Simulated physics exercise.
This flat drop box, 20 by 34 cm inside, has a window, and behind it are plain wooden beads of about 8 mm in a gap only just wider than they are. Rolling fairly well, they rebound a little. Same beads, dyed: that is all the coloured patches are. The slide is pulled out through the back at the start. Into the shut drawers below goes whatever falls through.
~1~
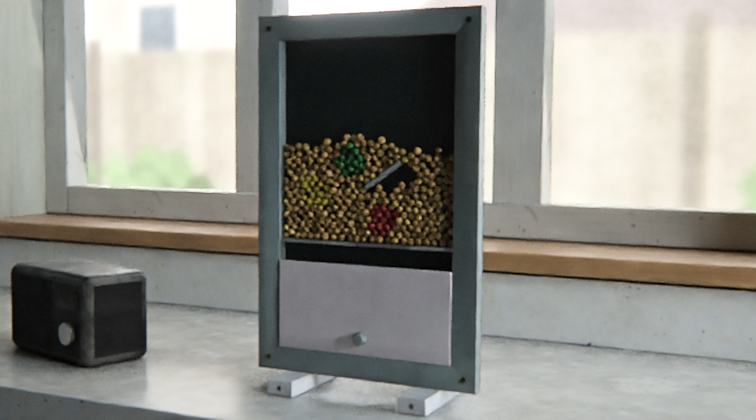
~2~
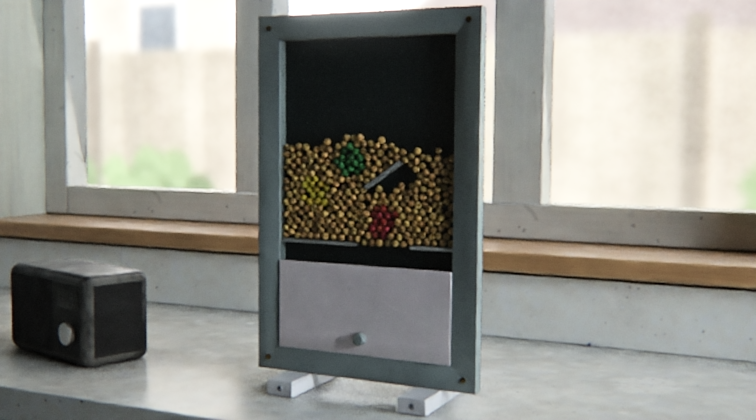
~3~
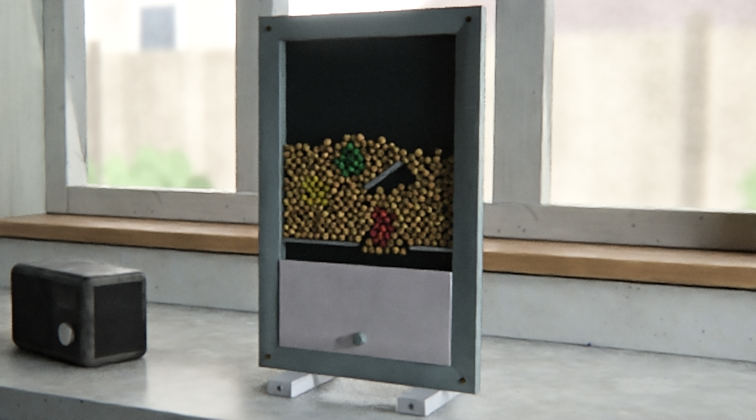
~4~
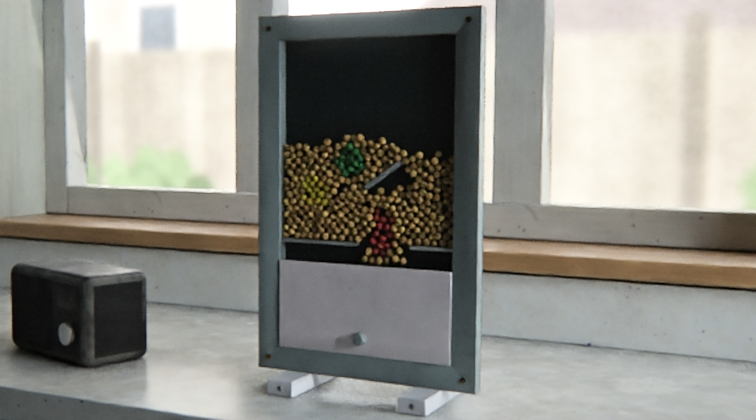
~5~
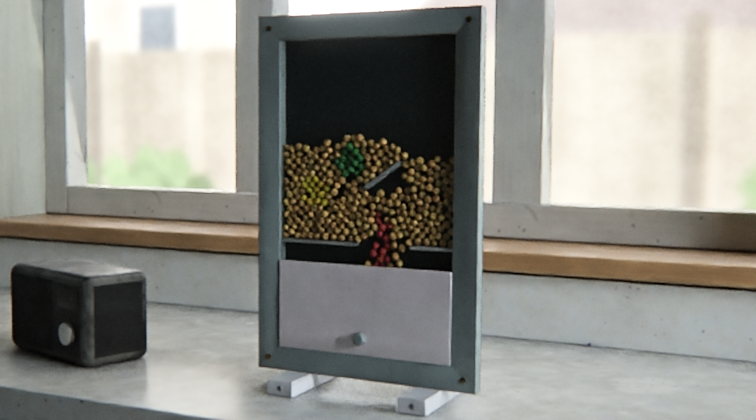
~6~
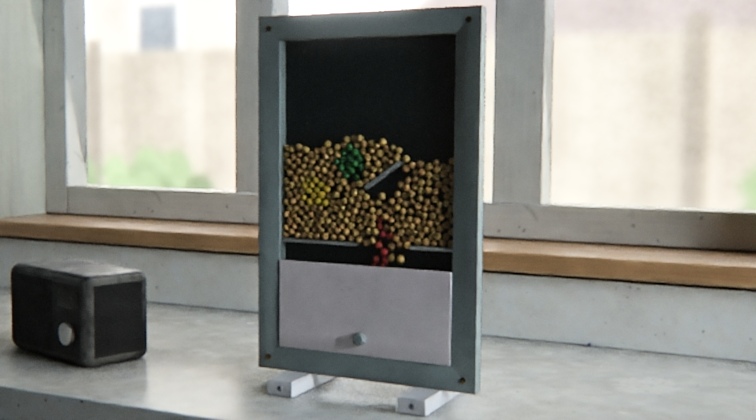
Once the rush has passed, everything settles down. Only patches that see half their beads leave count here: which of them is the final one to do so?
Last to half empty: Yellow.
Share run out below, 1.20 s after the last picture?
Share out below: Approx. 80 per cent.
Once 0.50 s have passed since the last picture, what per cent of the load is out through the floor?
Roughly 65 per cent.
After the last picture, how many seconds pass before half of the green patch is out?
Around 0.2 seconds.
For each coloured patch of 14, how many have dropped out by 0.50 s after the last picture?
The yellow patch has 2 out, the red patch 14, the green patch 14.
Then, 0.15 s after the last picture, 30 % are out; out of 14, yellow 0, red 14, green 0.
Then, 0.50 s after the last picture, 65 % are out; out of 14, yellow 2, red 14, green 14.
Then, 1.20 s after the last picture, 80 % are out; out of 14, yellow 12, red 14, green 14.
All still 1.6 s after it, 85 % are out; out of 14, yellow 13, red 14, green 14; half out at yellow 0.82 s, red 0.03 s, green 0.29 s.
